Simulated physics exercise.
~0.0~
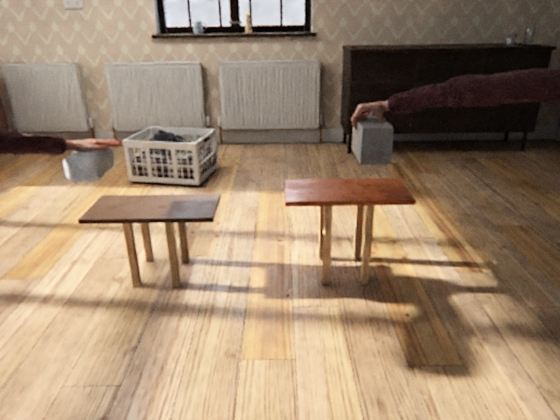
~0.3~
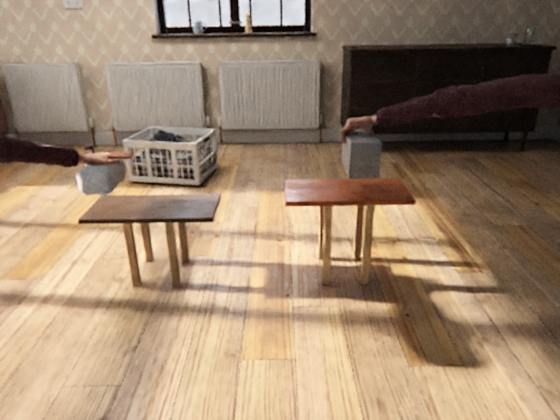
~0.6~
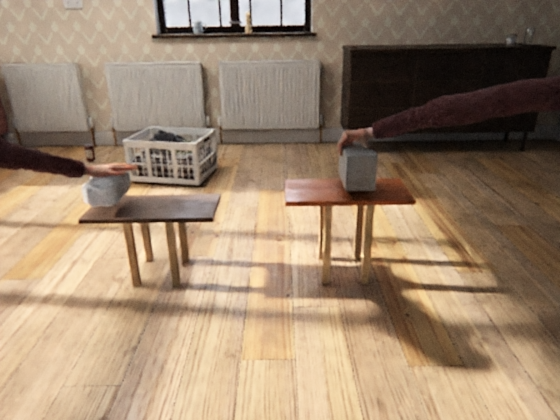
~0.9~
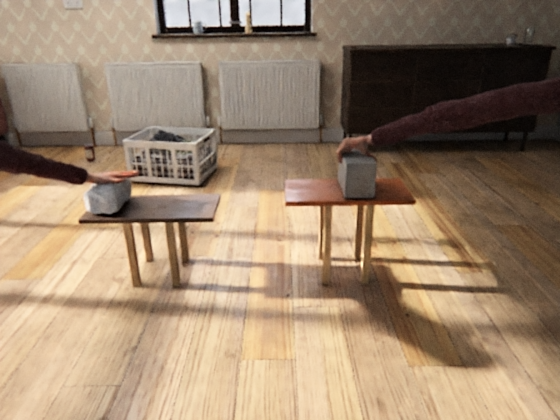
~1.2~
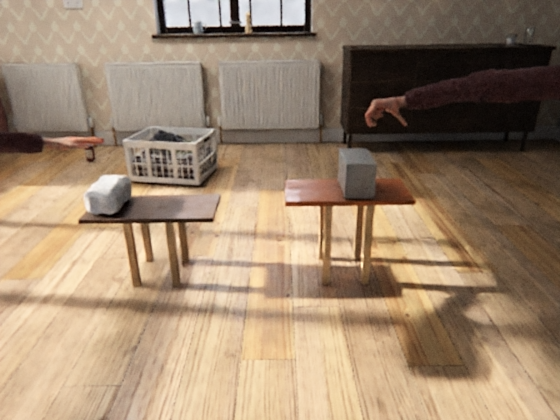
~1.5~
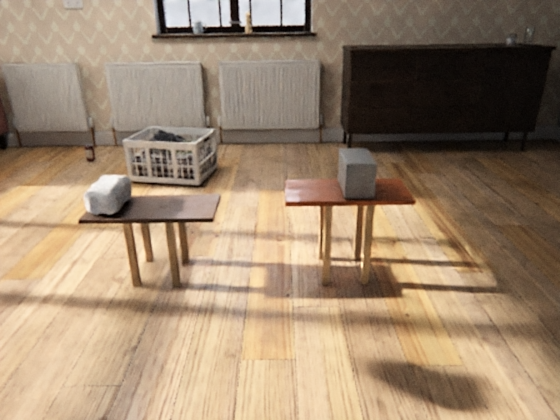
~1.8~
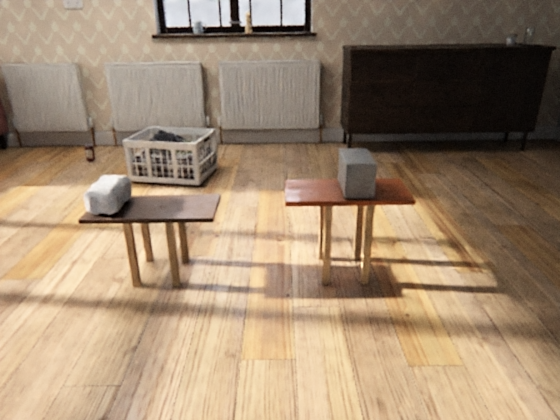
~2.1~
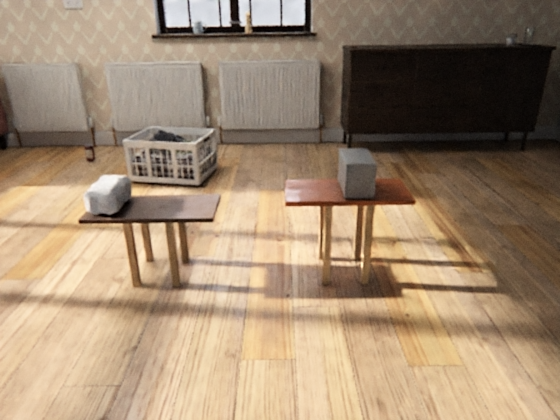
In a sunlit room with a wooden floor, two hands lower grey blocks onto a brown small table at left and an orange-topped one at right, then let go and withdraw, leaving both tables standing level with the blocks resting on top.
